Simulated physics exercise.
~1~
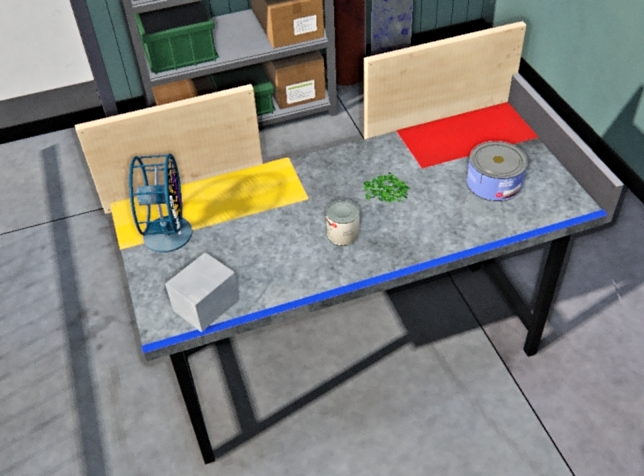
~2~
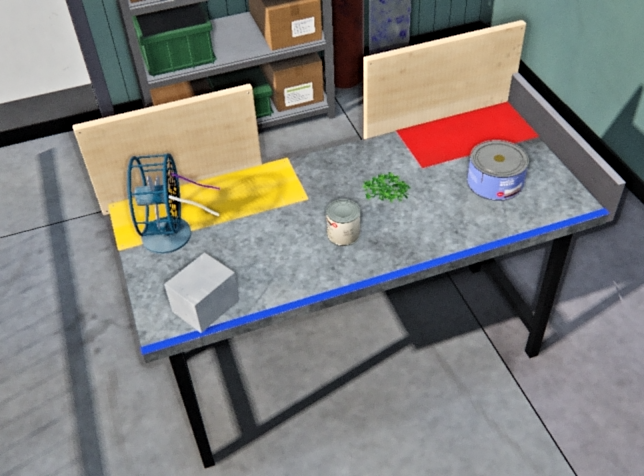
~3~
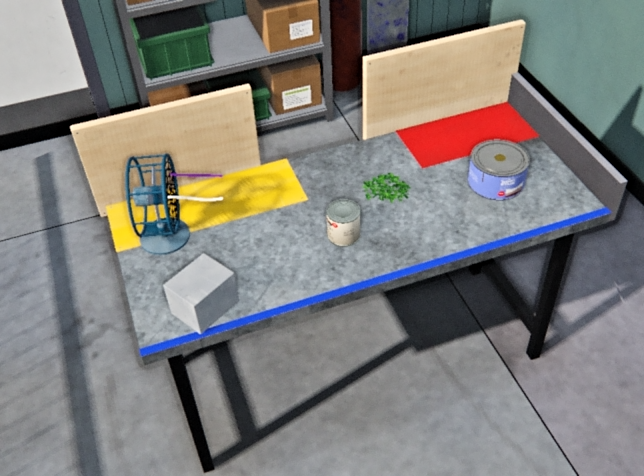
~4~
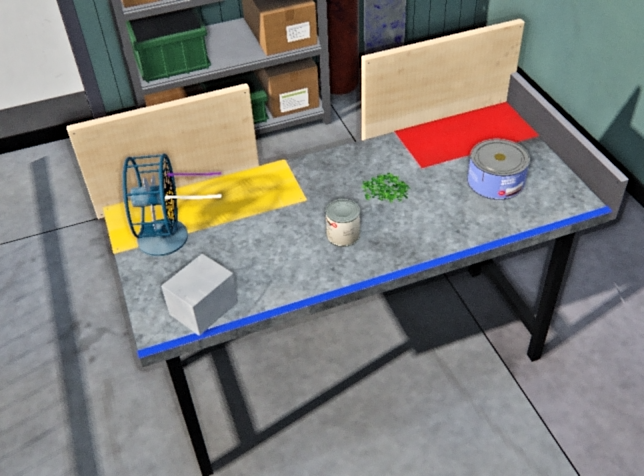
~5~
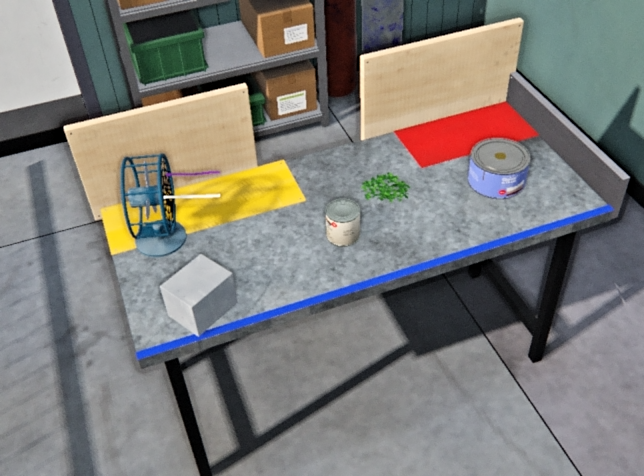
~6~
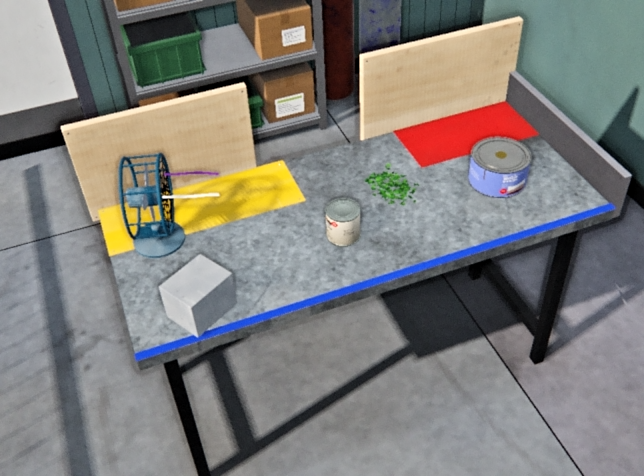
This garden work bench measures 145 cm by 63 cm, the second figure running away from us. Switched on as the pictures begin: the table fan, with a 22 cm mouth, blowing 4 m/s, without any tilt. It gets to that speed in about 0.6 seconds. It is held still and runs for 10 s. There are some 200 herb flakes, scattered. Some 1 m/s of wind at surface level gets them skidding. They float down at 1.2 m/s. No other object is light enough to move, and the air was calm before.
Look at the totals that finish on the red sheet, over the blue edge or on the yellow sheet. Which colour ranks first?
Top colour: Red.
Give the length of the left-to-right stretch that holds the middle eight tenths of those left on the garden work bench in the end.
Roughly 30 cm from left to right.
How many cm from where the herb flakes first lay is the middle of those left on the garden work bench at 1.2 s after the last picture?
It works out to close to 60 cm.
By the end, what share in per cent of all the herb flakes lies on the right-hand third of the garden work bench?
Roughly 70 in a hundred.
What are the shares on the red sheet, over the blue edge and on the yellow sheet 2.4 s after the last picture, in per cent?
70 % red, 30 % blue, 0 % yellow.
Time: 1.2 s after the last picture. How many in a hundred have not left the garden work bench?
Roughly 80 per cent.
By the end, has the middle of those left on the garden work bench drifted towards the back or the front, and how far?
Backward it went, roughly 25 cm.
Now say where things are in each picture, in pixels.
In the first picture, the middle of the herb flakes is near (385, 188), none has stirred yet and the mouth of the table fan is at (157, 195).
In the second picture, the middle of the herb flakes is near (386, 187), none has stirred yet, the yellow sheet is centred on (208, 202), the blue edge is centred on (392, 279) and the red sheet is centred on (467, 134).
In the third picture, the middle of the herb flakes is near (386, 187), none has stirred yet, the top of a tin is at (343, 211) and the top of a large tin is at (500, 157).
In the fourth picture, the middle of the herb flakes is near (385, 187) and none has stirred yet.
In the fifth picture, the middle of the herb flakes is near (385, 187) and none has stirred yet.
In the sixth picture, the middle of the herb flakes is near (390, 185), the farthest in sight from the table fan is at (418, 185) and about 35 % have left their places.
Then, 1.2 s after the last picture, 78 % are on the move or not yet settled, 0 % are on the yellow sheet, 16 % over the blue edge and 70 % on the red sheet; the middle of those still in play is near (499, 107).
Then, 2.4 s after the last picture, 60 % are on the move or not yet settled, 0 % are on the yellow sheet, 28 % over the blue edge and 68 % on the red sheet; the middle of those still in play is near (496, 106).
Then, 4.7 s after the last picture, 41 % are on the move or not yet settled, 0 % are on the yellow sheet, 32 % over the blue edge and 67 % on the red sheet; the middle of those still in play is near (483, 109).
Then, 9.2 s after the last picture, at the end, 0 % are on the yellow sheet, 33 % over the blue edge and 67 % on the red sheet; the middle of those still in play is near (442, 120).
